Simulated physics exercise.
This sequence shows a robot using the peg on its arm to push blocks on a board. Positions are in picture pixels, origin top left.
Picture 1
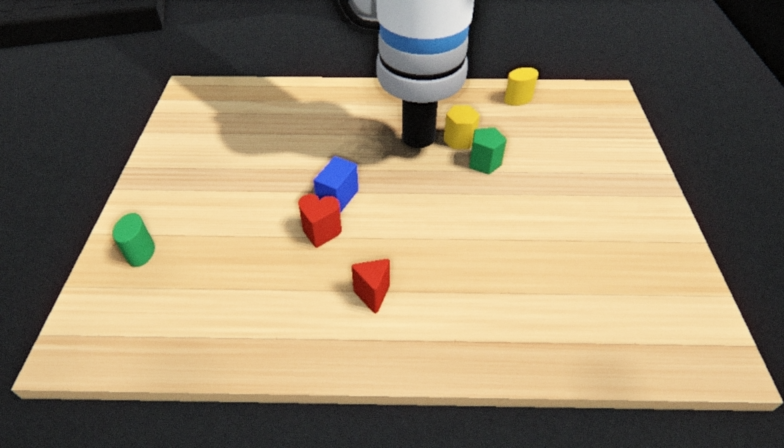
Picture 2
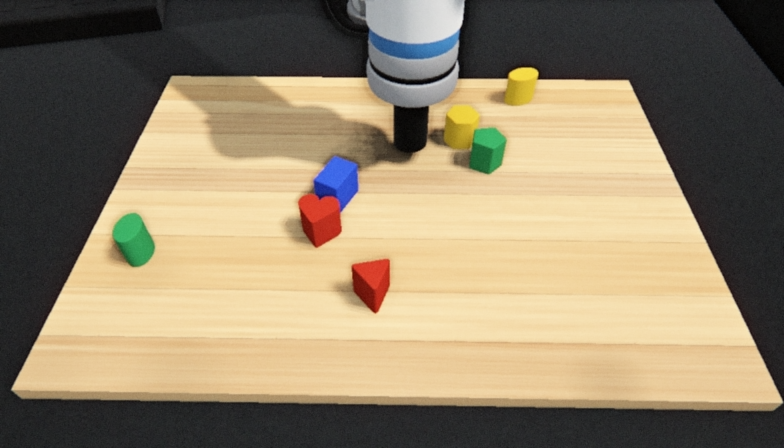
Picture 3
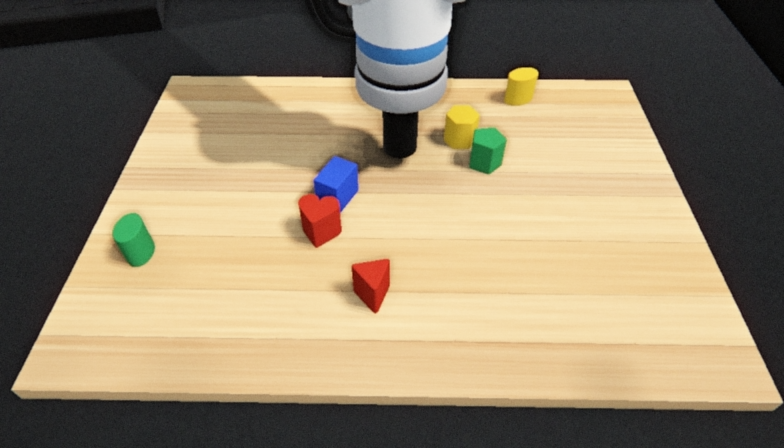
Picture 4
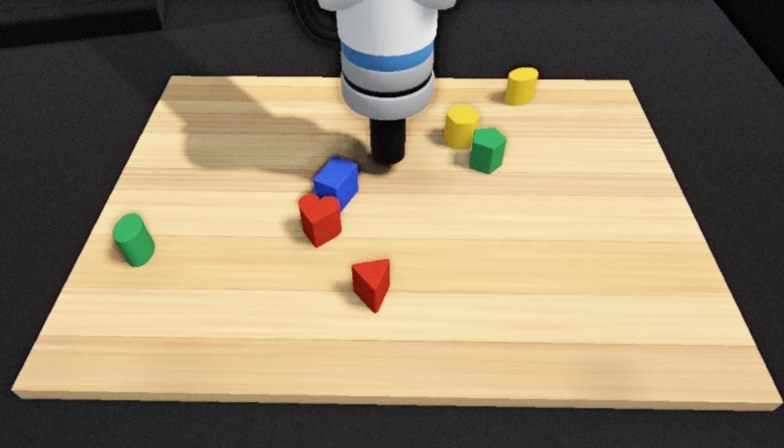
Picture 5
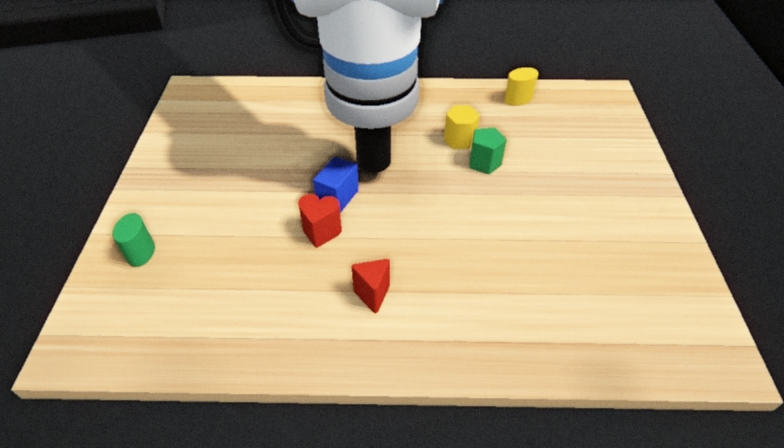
Robot arm with a black peg moving left and slightly nearer across a wooden board toward a blue block, coloured blocks staying still.
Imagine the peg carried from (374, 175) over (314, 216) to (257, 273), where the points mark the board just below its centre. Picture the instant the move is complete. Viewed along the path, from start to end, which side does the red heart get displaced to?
The left.
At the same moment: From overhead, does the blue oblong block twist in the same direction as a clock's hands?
Yes
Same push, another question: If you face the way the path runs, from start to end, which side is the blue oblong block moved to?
It is pushed towards the right-hand side.
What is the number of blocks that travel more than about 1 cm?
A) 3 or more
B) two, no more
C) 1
Option B.
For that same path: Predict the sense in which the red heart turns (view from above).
From overhead, anticlockwise.
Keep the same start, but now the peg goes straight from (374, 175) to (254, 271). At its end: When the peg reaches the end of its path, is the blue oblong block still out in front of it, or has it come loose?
Answer: Slipped away.
What follows on the original path. One third of the way, peg (332, 188); red heart (310, 210), turned 35° anticlockwise; blue oblong block (294, 190), turned 25° clockwise.
Two thirds of the way, peg (292, 220); red heart (296, 237), turned 80° anticlockwise; blue oblong block (245, 213), turned 60° clockwise.
At the end, peg (253, 260); red heart (289, 259), turned 155° anticlockwise; blue oblong block (225, 220), turned 90° clockwise.
